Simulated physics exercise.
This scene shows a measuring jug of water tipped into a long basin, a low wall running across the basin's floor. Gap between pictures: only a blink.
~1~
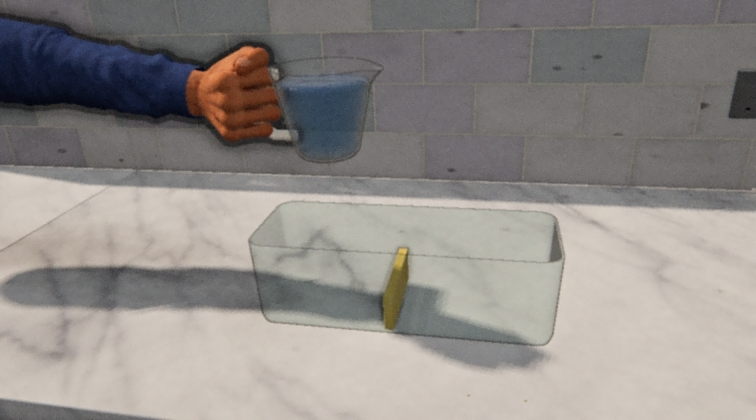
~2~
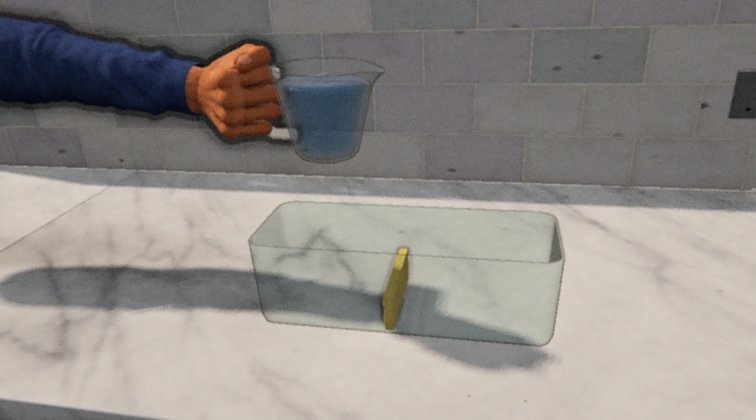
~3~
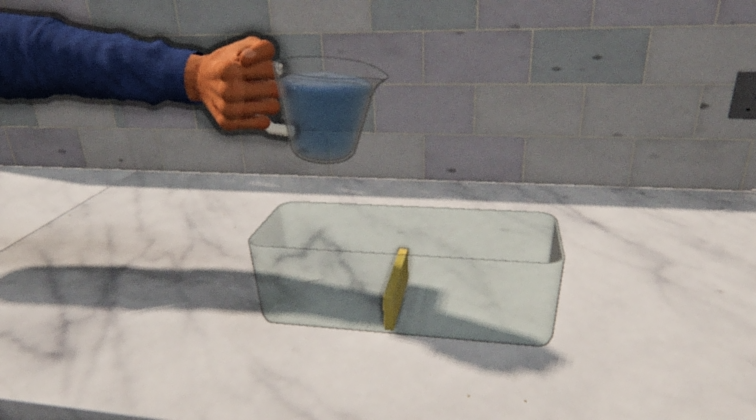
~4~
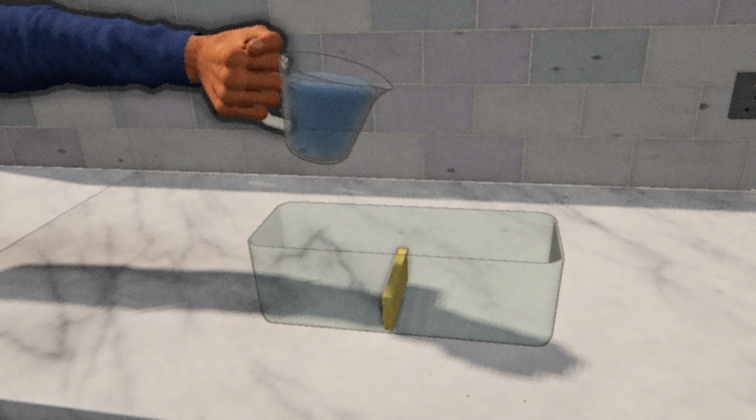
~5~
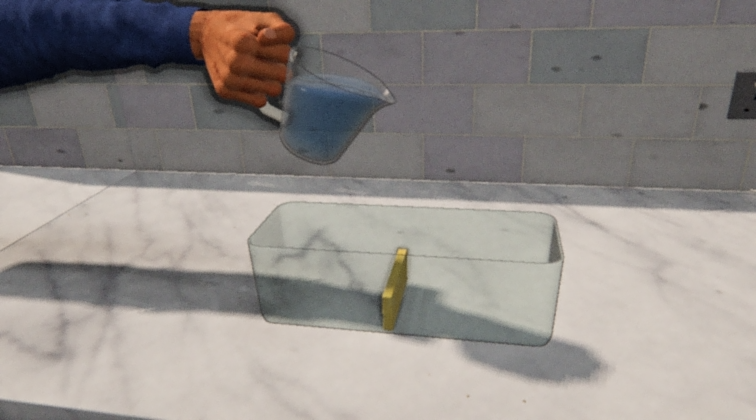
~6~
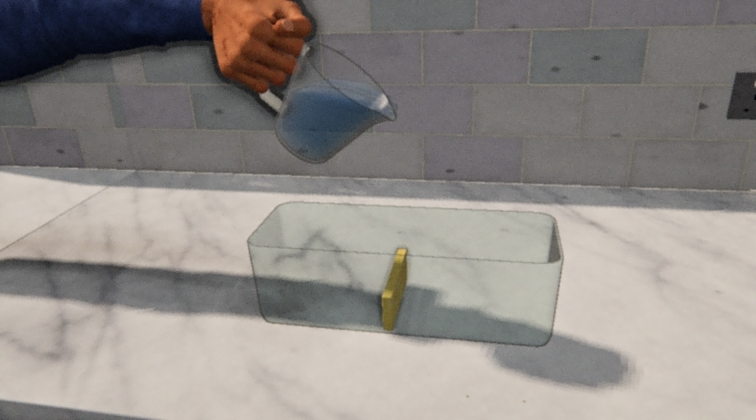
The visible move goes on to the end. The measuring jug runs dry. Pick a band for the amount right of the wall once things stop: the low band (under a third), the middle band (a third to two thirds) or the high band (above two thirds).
The high band.
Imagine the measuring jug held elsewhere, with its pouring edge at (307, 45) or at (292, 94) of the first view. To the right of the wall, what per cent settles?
Near 10 per cent for the first start, near 10 per cent for the second.
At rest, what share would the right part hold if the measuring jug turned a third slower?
Around 90 percent.
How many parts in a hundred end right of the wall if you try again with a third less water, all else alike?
I'd reckon close to 80 %.
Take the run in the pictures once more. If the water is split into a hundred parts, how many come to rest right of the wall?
Something like 80 per cent, roughly.
A moment on, the tilt is 111° and 26 per cent is still to pour, 0 is left of the wall and 43 right of it.
Next, the tilt is 115° and 1 per cent is still to pour, 13 is left of the wall and 77 right of it.
Then the tilt is 115° and 0 per cent is still to pour, 15 is left of the wall and 80 right of it.
Later the tilt is 115° and 0 per cent is still to pour, 15 is left of the wall and 80 right of it.
In the end 15 per cent lies left of the wall, 80 right of it and 4 outside.
